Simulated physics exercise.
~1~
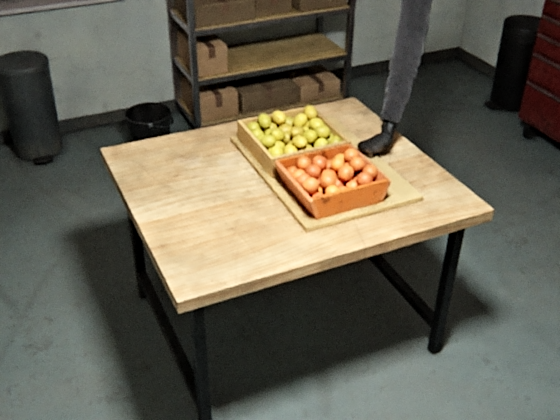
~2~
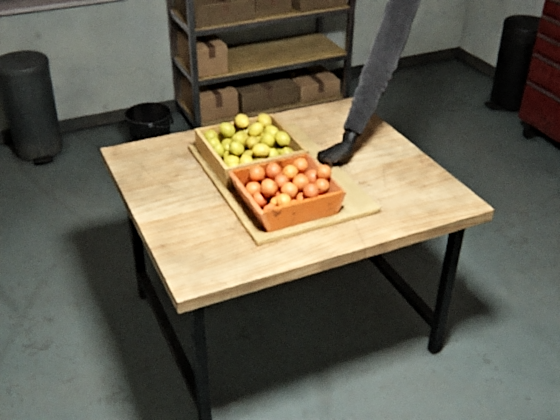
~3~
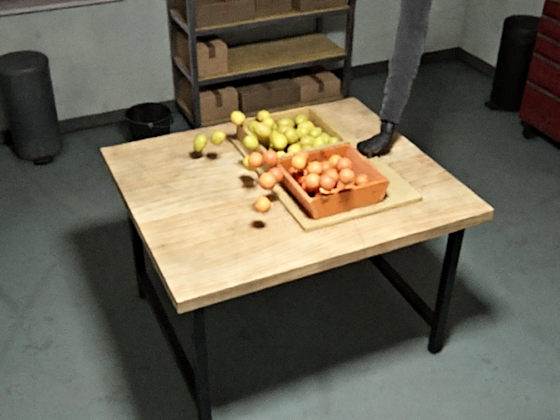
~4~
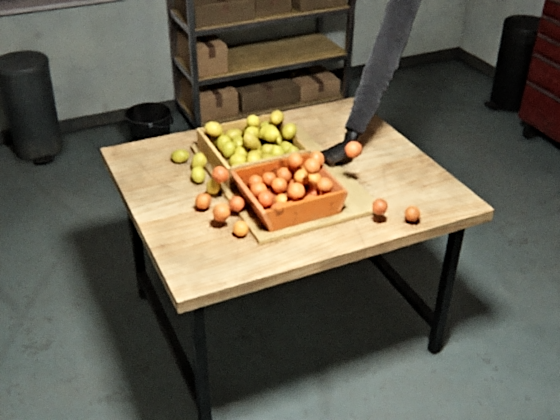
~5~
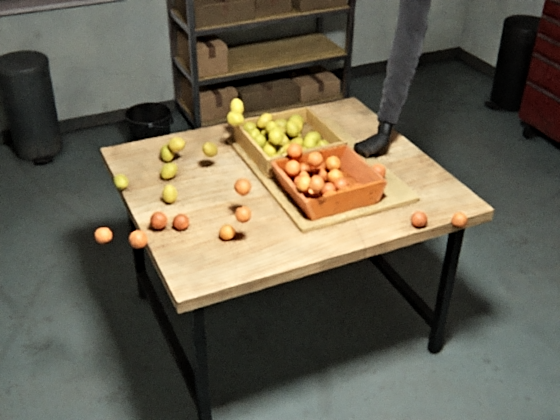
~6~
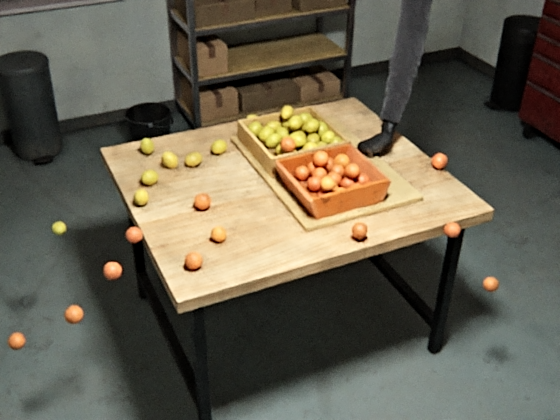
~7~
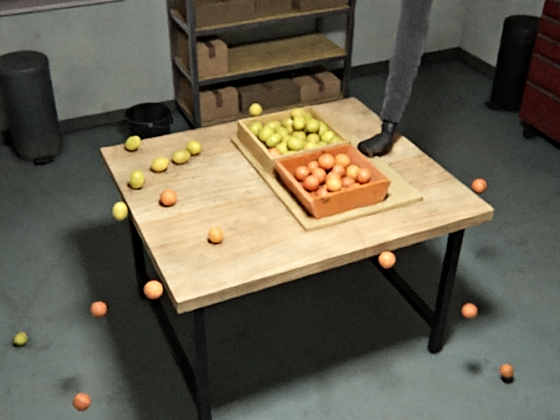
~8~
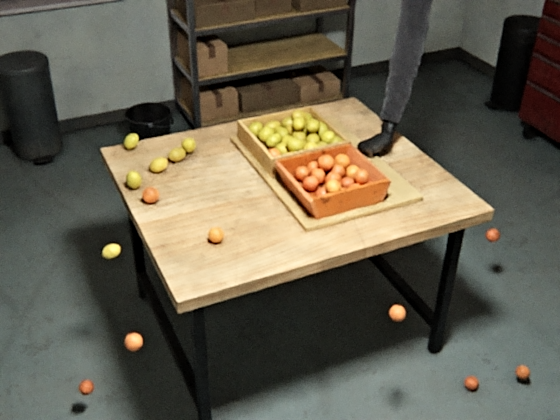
At the start, a gloved hand rests beside an orange tote of oranges and a wooden tote of yellow-green fruit, both fixed to a board on a table. The hand pulls the board to the left, then pushes it back to the right, and fruit spills over the left side. A second swing left and back throws out more, with some oranges landing on the right. The board then stays still while loose pieces roll across the tabletop and drop off its edges. At the end, several pieces remain on the table, others are falling or near the floor, and both totes still hold plenty.
